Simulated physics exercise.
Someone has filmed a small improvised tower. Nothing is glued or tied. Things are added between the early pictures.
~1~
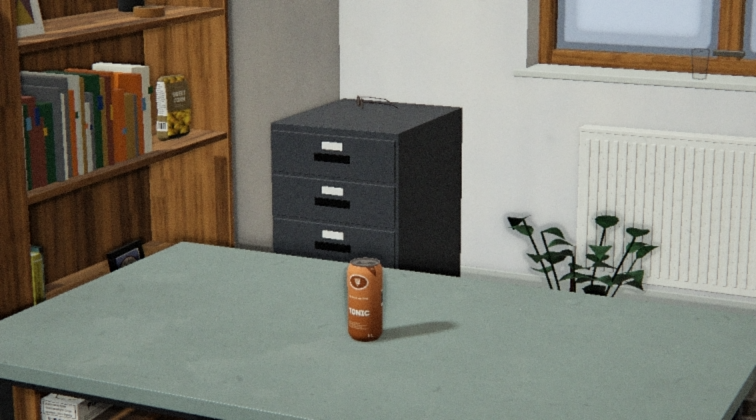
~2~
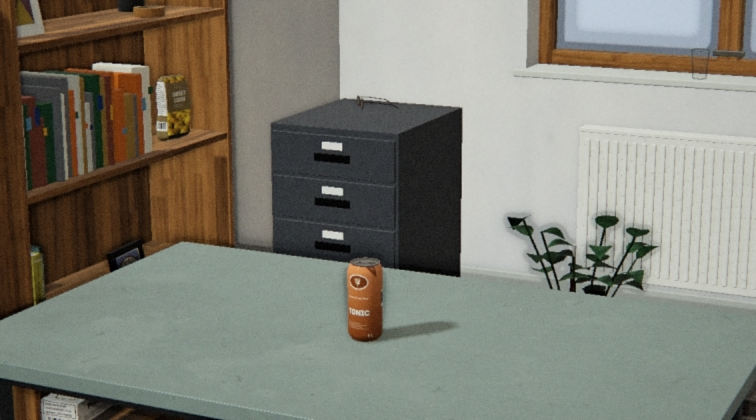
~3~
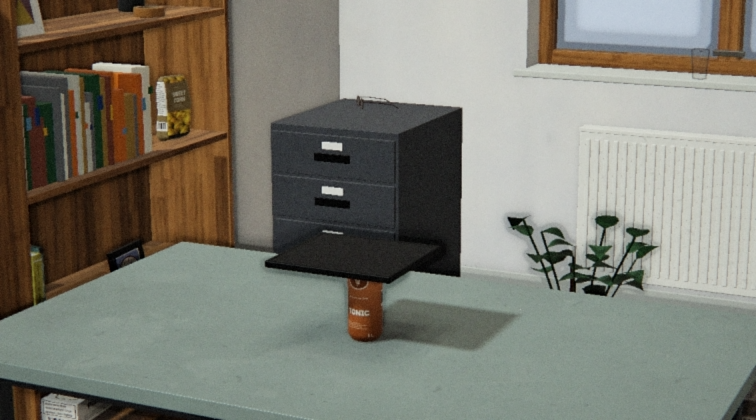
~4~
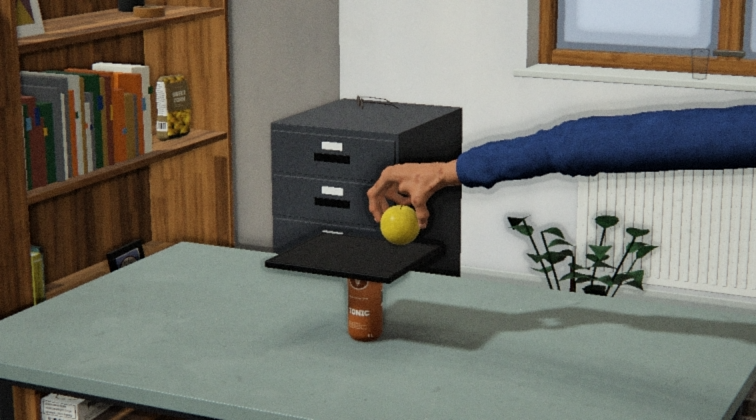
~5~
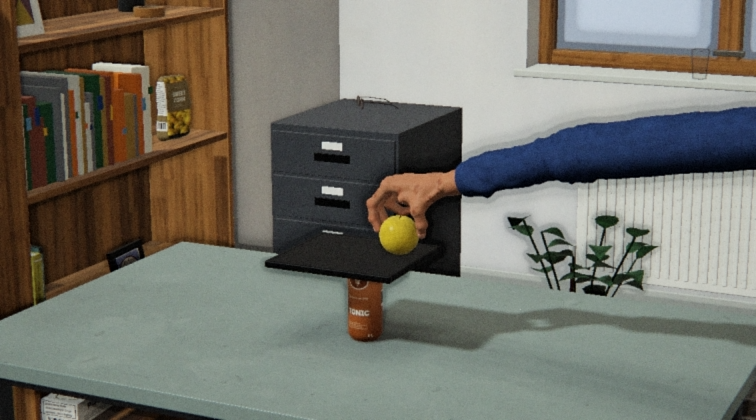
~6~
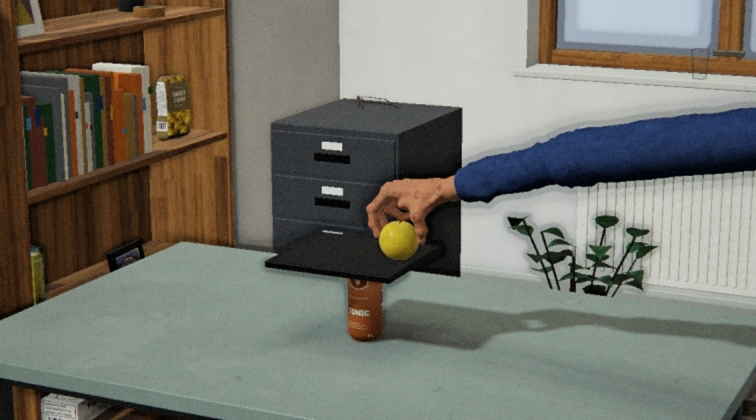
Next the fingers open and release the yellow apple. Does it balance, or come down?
It keeps its balance.
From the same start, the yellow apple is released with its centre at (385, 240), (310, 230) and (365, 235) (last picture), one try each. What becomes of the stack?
In the first case it holds; in the second case it comes apart; in the third case it keeps its balance.
Then, 0.20 s past the last view, nothing moves.
Then, 0.50 s past the last view, yellow apple resting near (399, 241).
Finally, all 3 still in place. Final places as the last picture's camera would see them, yellow apple near (399, 241). The stack holds.
